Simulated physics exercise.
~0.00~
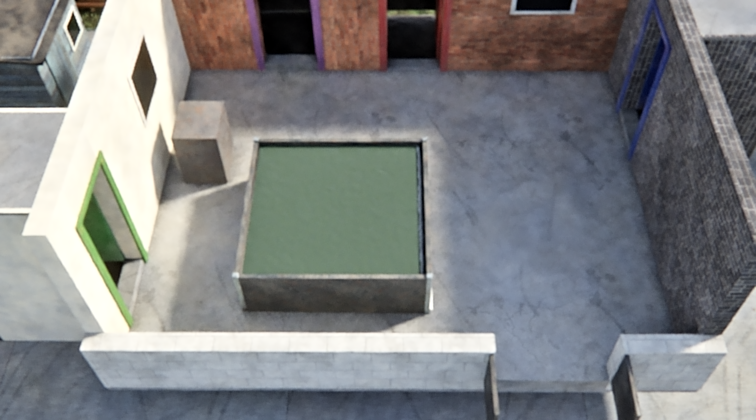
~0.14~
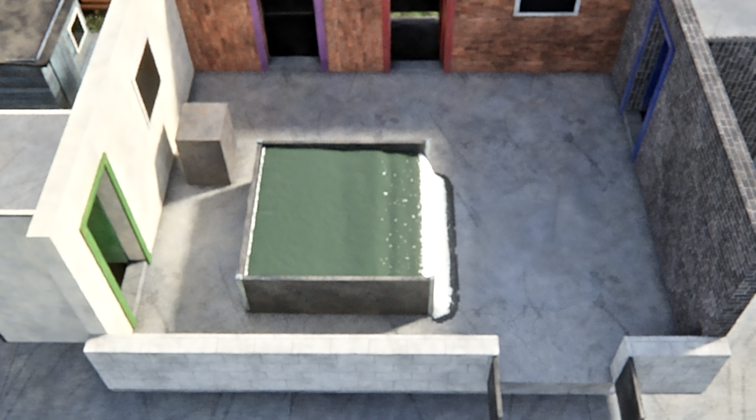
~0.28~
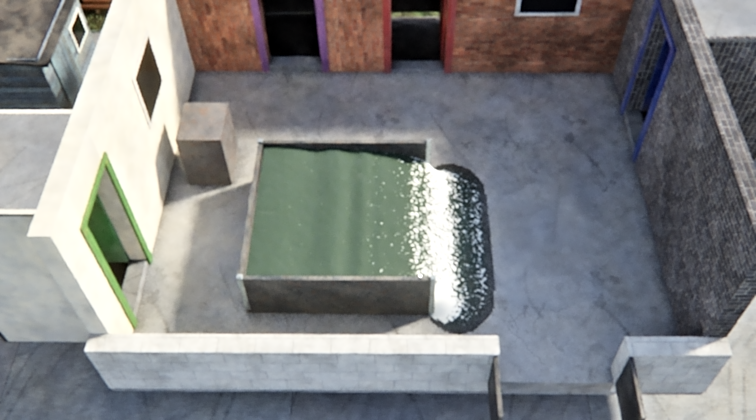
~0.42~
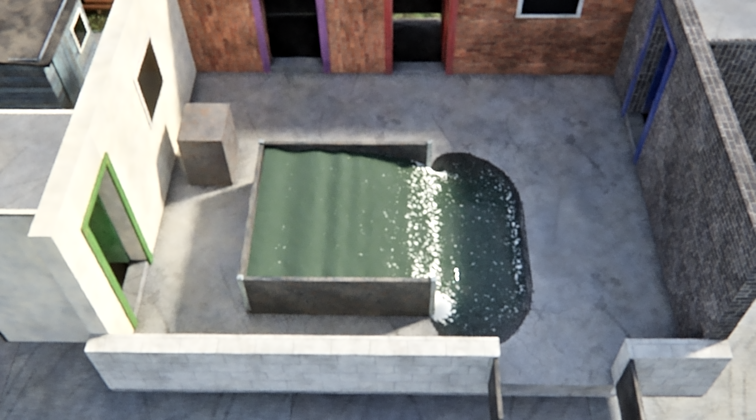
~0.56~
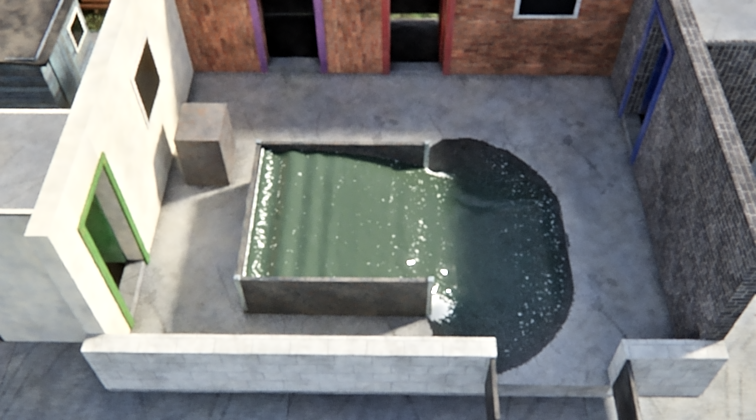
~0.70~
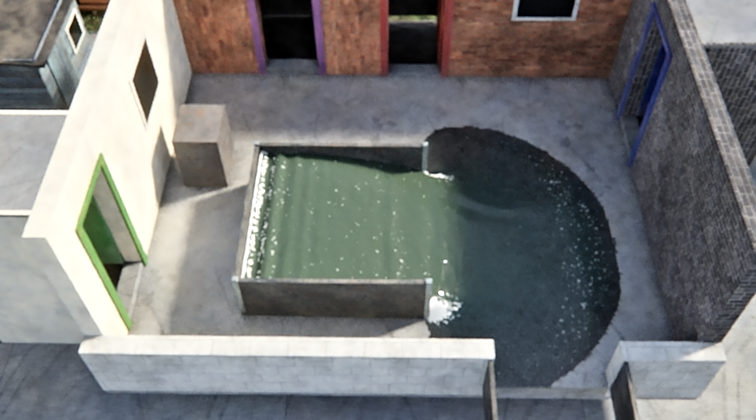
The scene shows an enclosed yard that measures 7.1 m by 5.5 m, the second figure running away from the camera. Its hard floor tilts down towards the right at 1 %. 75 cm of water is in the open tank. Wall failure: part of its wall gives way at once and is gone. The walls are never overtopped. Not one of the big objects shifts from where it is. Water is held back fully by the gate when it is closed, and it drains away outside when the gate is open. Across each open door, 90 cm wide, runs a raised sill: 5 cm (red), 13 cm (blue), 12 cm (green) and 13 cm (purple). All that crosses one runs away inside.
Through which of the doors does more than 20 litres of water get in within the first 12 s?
Outcome: At the red door I expect the water to rise above the limit; at the blue door I expect the water to rise above the limit; at the green door I expect the water to hold within the limit; at the purple door I expect the water to hold within the limit.
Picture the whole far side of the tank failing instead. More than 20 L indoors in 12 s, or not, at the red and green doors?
The red door comes out more than that and the green door less than that.
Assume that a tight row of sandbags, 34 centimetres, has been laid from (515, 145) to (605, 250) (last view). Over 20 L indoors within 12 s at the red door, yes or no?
Then, for the red door, it's higher.
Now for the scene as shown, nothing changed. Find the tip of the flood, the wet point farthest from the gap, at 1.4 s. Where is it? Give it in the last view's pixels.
Somewhere about (615, 117).
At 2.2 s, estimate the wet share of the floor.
Roughly 45 % of the floor.
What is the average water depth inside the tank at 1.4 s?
I'd put the mean depth near 40 centimetres.
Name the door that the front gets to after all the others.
The green door.
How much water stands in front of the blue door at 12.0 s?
8.0 cm.
After 1.4 s water covers 45 % of the floor and is deepest (45 cm) near (648, 254); red door not reached, blue door 14 cm at the sill, 0 L in, green door not reached, purple door not reached.
After 2.2 s water covers 45 % of the floor and is deepest (50 cm) near (676, 371); red door not reached, blue door 26 cm at the sill, 26 L in, green door not reached, purple door not reached.
After 3.5 s water covers 50 % of the floor and is deepest (38 cm) near (607, 87); red door 4 cm at the sill, 0 L in, blue door 20 cm at the sill, 79 L in, green door not reached, purple door not reached.
After 7.0 s water covers 95 % of the floor and is deepest (19 cm) near (221, 89); red door 9 cm at the sill, 17 L in, blue door 16 cm at the sill, 147 L in, green door not reached, purple door 5 cm at the sill, 0 L in.
After 12.0 s water covers 100 % of the floor and is deepest (12 cm) near (415, 115); red door 9 cm at the sill, 37 L in, blue door 8 cm at the sill, 152 L in, green door 9 cm at the sill, 0 L in, purple door 9 cm at the sill, 1 L in.
